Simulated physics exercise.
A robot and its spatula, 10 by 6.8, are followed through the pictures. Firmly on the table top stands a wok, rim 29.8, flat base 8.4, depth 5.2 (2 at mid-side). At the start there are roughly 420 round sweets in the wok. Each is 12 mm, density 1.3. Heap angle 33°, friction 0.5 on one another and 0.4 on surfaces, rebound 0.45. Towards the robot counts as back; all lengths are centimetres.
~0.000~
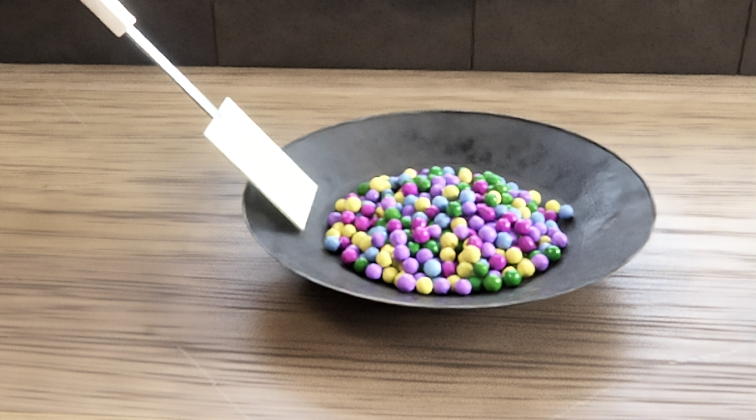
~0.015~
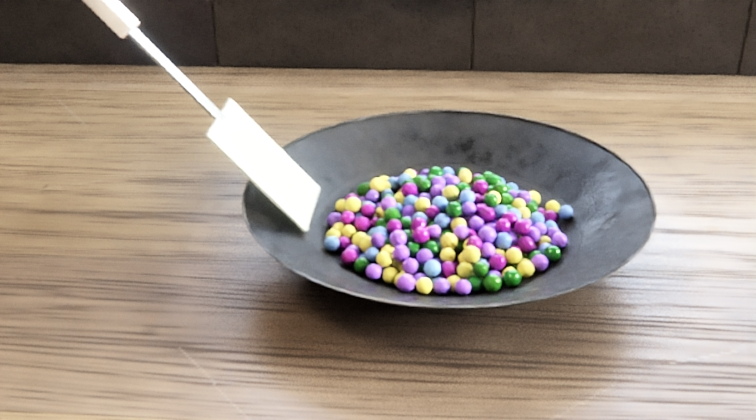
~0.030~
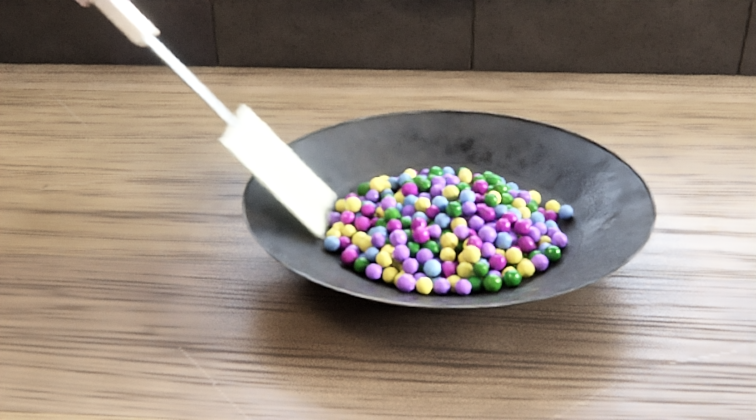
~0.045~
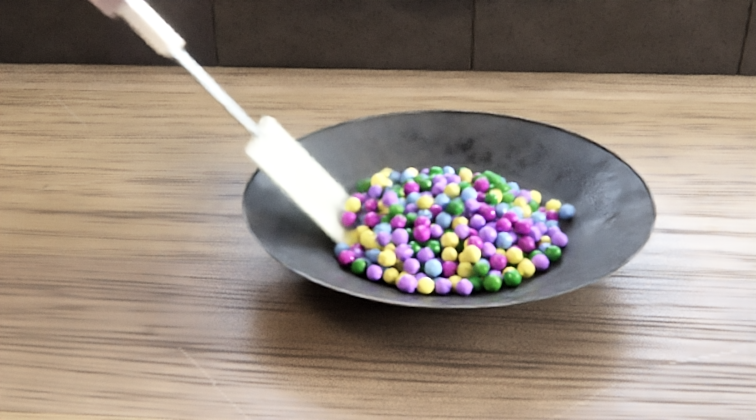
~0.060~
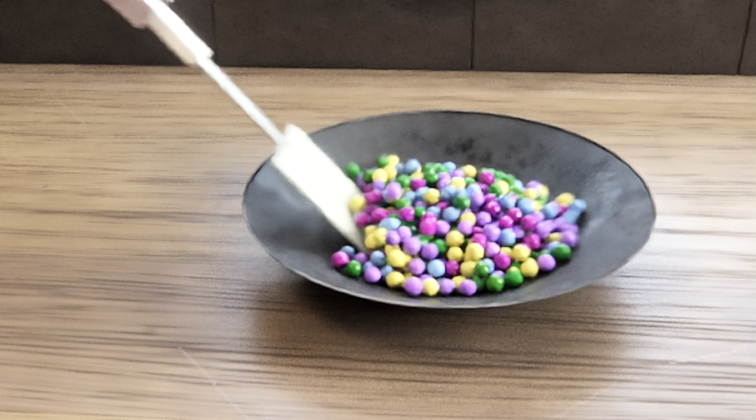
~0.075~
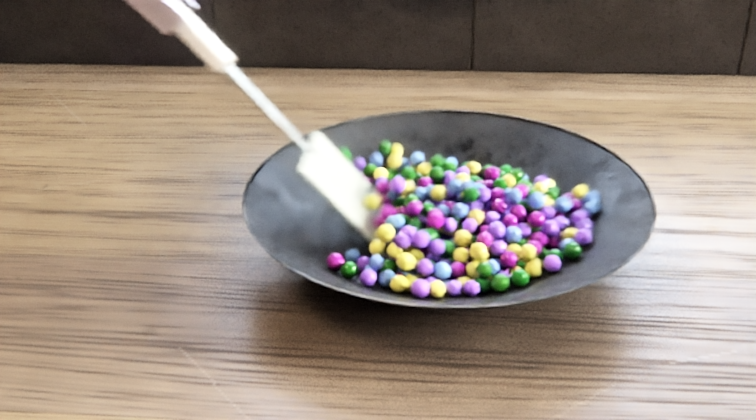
At the start, a white spatula rests at the left side of a dark wok filled with colourful round sweets on a wooden table top. After barely moving, the spatula slides right into the sweets, pushing those on the left across and heaping the pile slightly higher.
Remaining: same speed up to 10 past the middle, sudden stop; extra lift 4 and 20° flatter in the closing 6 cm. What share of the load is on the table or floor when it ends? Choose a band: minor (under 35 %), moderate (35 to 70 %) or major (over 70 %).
Moderate.
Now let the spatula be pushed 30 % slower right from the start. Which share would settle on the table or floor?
I'd reckon close to 25 per cent.
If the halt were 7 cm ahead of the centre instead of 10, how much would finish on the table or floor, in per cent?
Then the share is near 30 in a hundred.
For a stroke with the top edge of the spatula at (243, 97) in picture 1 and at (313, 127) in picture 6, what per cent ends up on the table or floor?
30 per cent.
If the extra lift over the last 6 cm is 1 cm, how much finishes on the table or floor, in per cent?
About 45 %.
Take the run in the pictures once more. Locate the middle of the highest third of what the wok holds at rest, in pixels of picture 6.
It is centred around (553, 220).
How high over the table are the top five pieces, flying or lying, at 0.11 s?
Height: Approx. 7 cm.
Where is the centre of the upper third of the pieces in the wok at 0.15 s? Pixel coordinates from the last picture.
Around (536, 188).
After 0.11 s, sloping 49°, highest piece 7 above the table; 417 in the wok.
After 0.15 s, sloping 44°, highest piece 8 above the table; 414 in the wok, 3 on the blade or in flight.
After 0.37 s, sloping 29°, highest piece 16 above the table; 242 in the wok, 108 on the table or floor, 67 on the blade or in flight.
After 1.42 s, sloping 29°, highest piece 4 above the table; 241 in the wok, 176 on the table or floor.
In the end, 241 in the wok, 176 on the table or floor. That is 42 % on the table or floor.
